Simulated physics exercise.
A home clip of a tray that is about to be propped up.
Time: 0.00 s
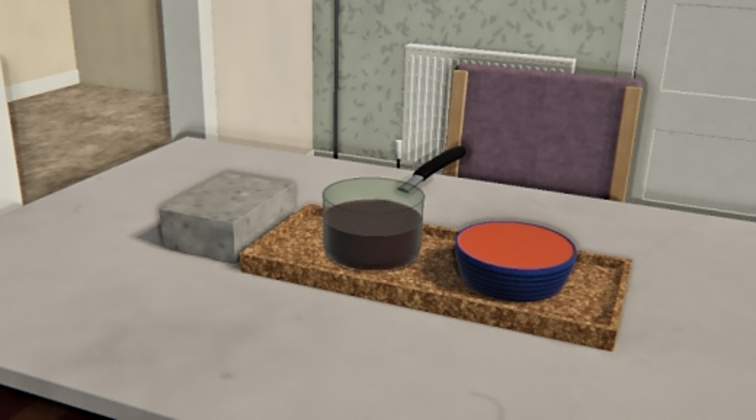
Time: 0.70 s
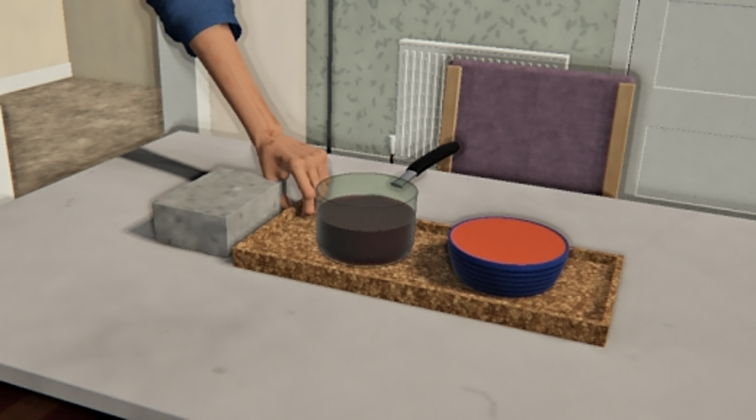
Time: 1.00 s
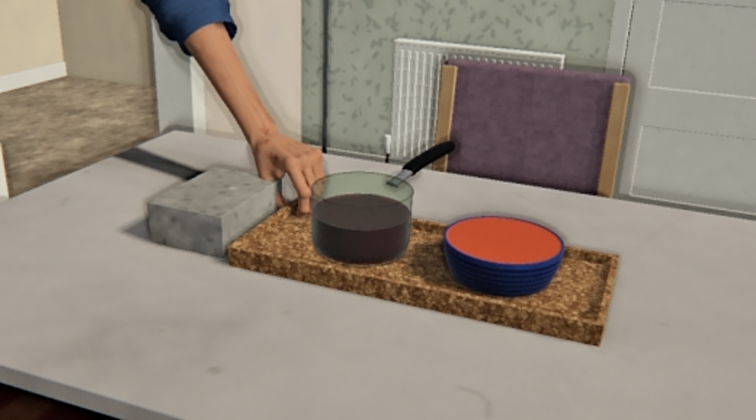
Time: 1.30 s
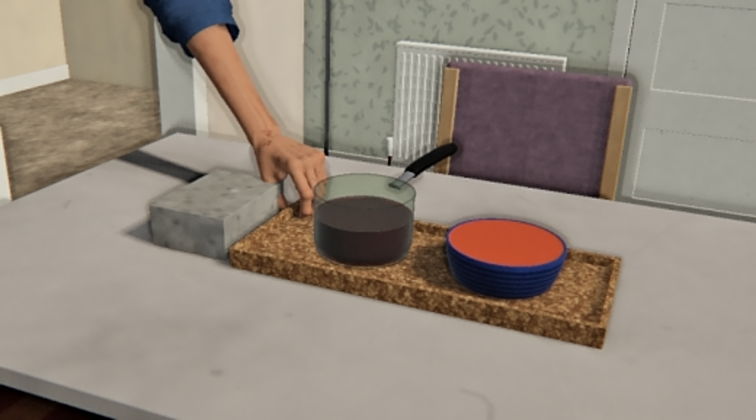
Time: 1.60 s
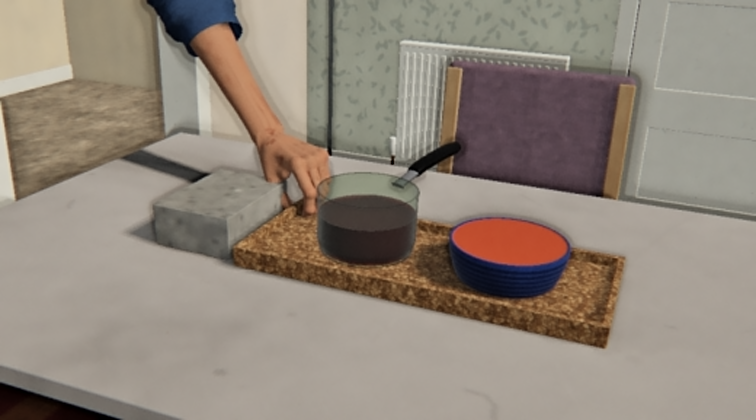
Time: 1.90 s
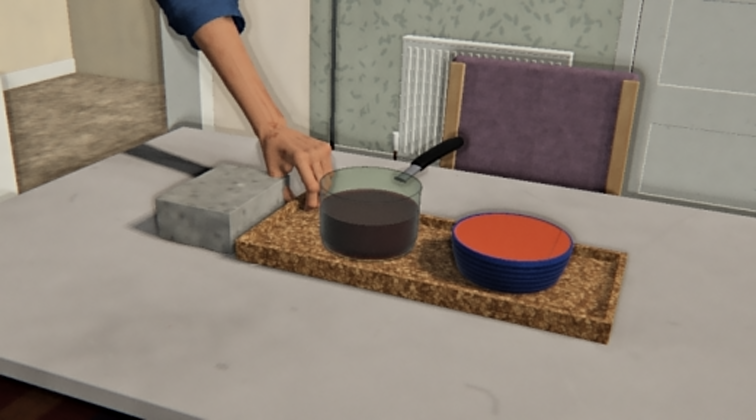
The footage shows a cork-textured tray holding a glass saucepan of dark liquid and a blue dish of red liquid beside a grey brick; a hand reaches in, grips the tray's left end and raises it very slightly.
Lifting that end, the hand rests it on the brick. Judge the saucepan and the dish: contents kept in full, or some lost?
Outcome: On the left the saucepan: Does not brim over, on the right the dish: Brims over.
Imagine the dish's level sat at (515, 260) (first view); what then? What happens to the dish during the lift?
No loss.
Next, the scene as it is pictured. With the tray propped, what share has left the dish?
I'd say close to 22 in a hundred.
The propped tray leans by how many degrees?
The slope works out to about 8 degrees.
By 2.6 s, the tray slopes by about 5°; saucepan, its rim is dry; dish, it has slopped over.
By 3.4 s, the tray slopes by about 10°; saucepan, its rim is dry; dish, it has slopped over.
By 4.6 s, the tray slopes by about 8°, resting on the brick; saucepan, its rim is dry; dish, it has slopped over.
